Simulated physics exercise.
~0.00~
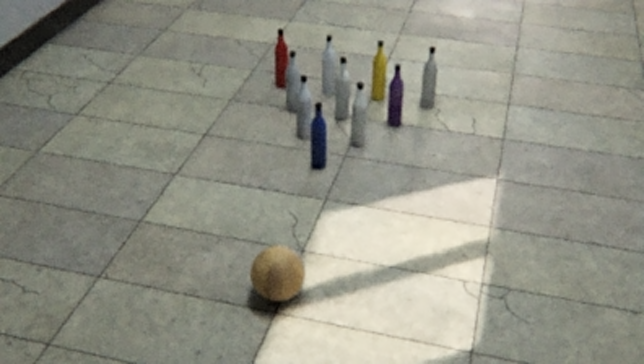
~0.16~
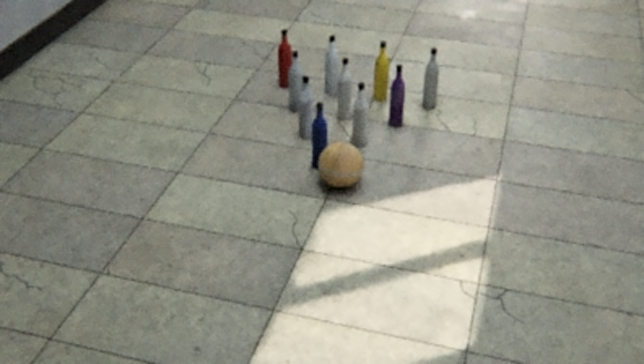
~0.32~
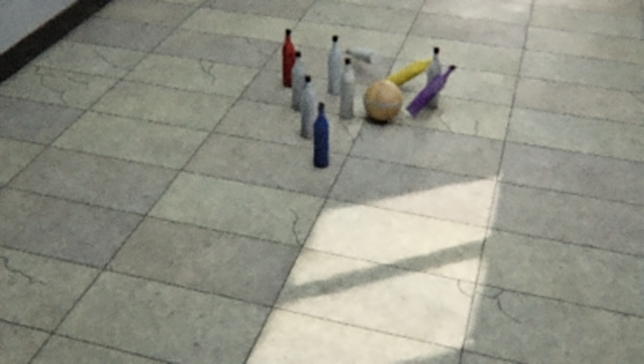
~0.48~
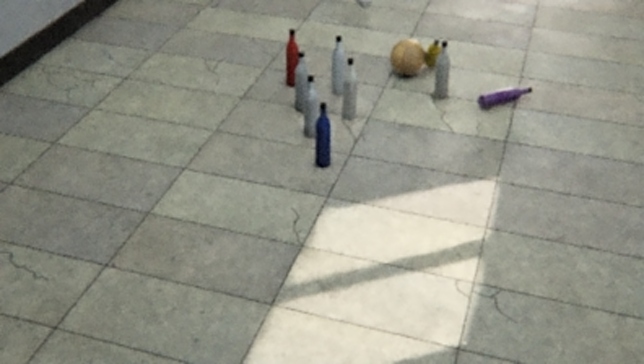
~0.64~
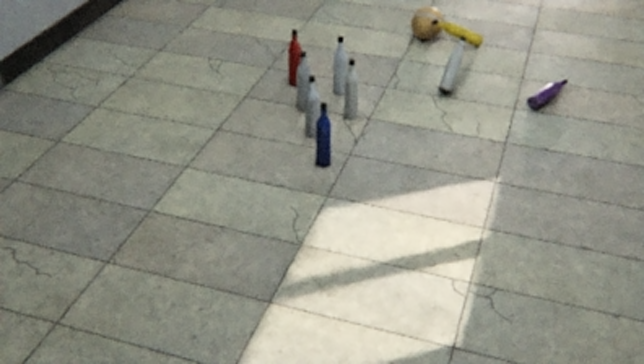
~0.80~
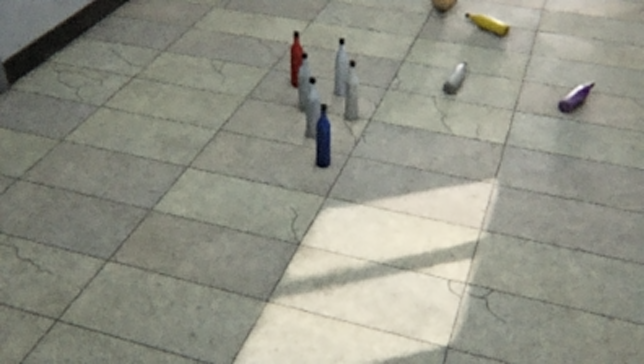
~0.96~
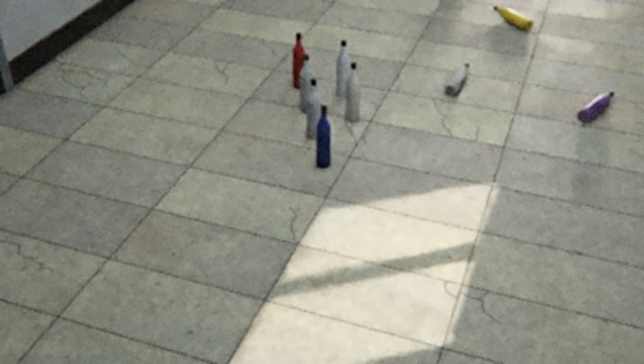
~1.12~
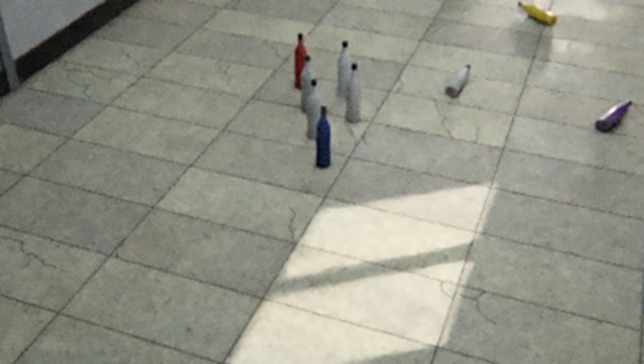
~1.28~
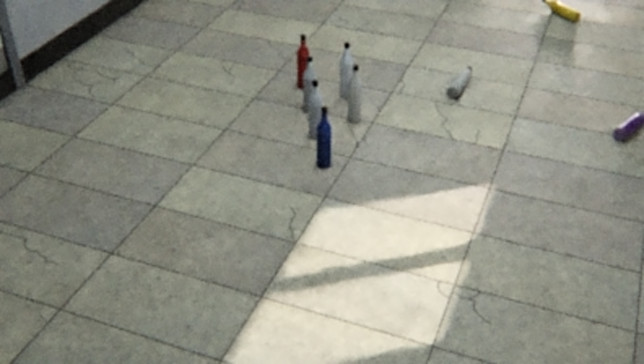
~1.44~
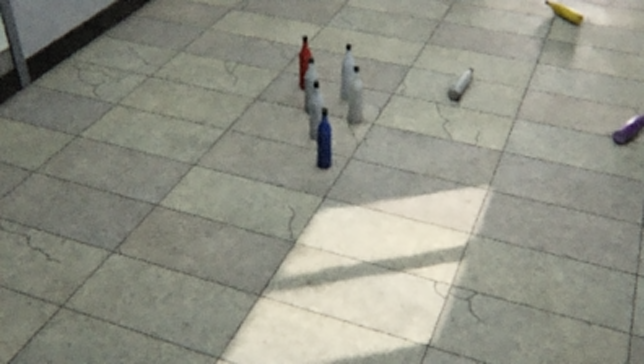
Wooden ball rolling past a blue bottle into a wedge of bottles, toppling four, including yellow and purple, and leaving the rest standing.
